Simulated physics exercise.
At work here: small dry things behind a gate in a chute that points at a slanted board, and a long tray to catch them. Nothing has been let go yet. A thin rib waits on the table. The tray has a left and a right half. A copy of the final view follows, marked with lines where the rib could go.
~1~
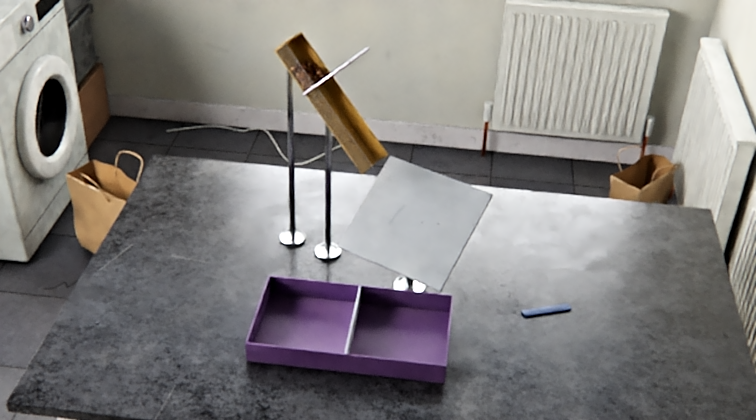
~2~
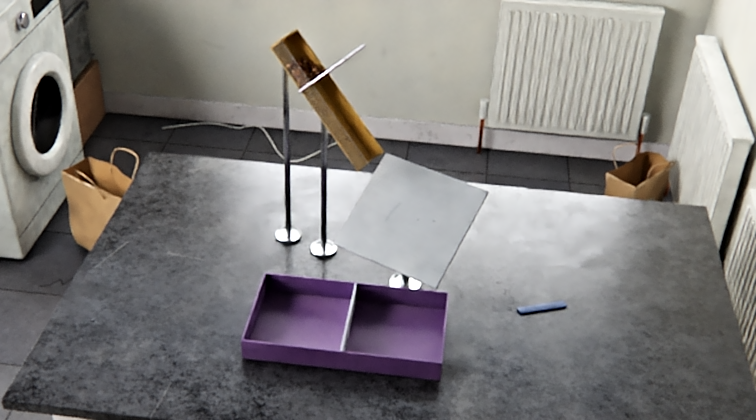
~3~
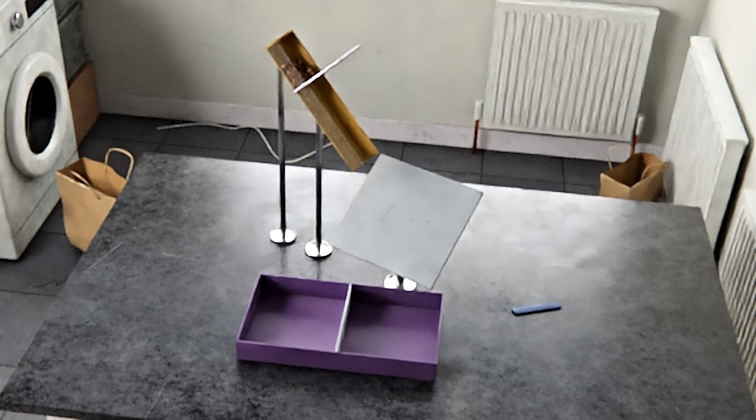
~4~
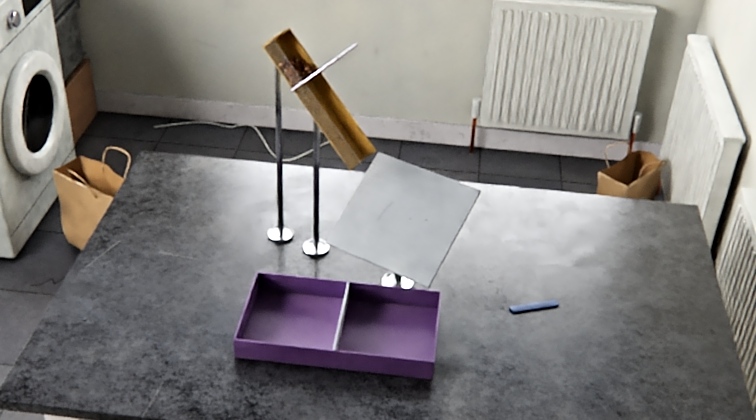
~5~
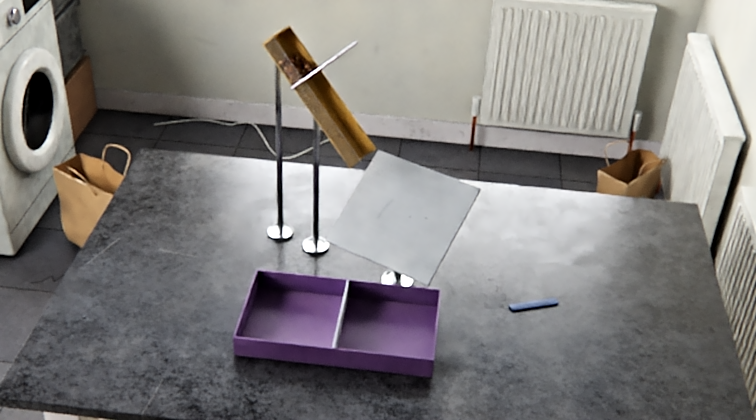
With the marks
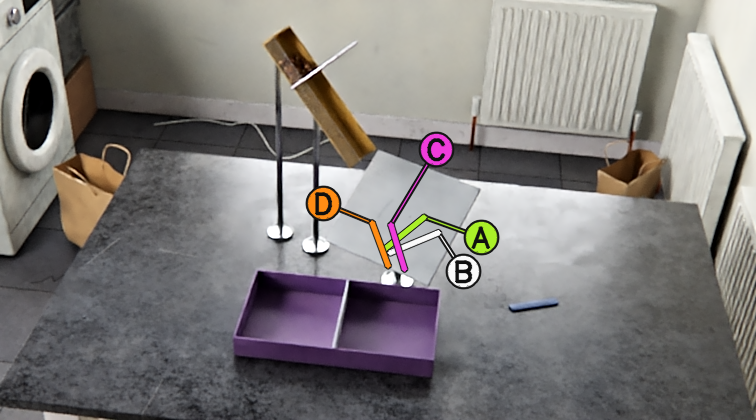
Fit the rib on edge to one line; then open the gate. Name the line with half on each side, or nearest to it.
The best line is A.
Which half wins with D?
Right.
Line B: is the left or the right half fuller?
Right.
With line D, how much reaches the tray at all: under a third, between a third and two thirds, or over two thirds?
Over two thirds.
On the marked copy, line A from (424, 217) to (383, 249); line B from (438, 232) to (390, 252); line C from (390, 224) to (404, 269); line D from (372, 222) to (388, 265).
With A, of what is caught, close to half in the left half, close to half in the right.
With B, of what is caught, close to a quarter in the left half, the bulk in the right.
With C, of what is caught, a small share in the left half, the bulk in the right.
With D, of what is caught, a small share in the left half, all but a few in the right.
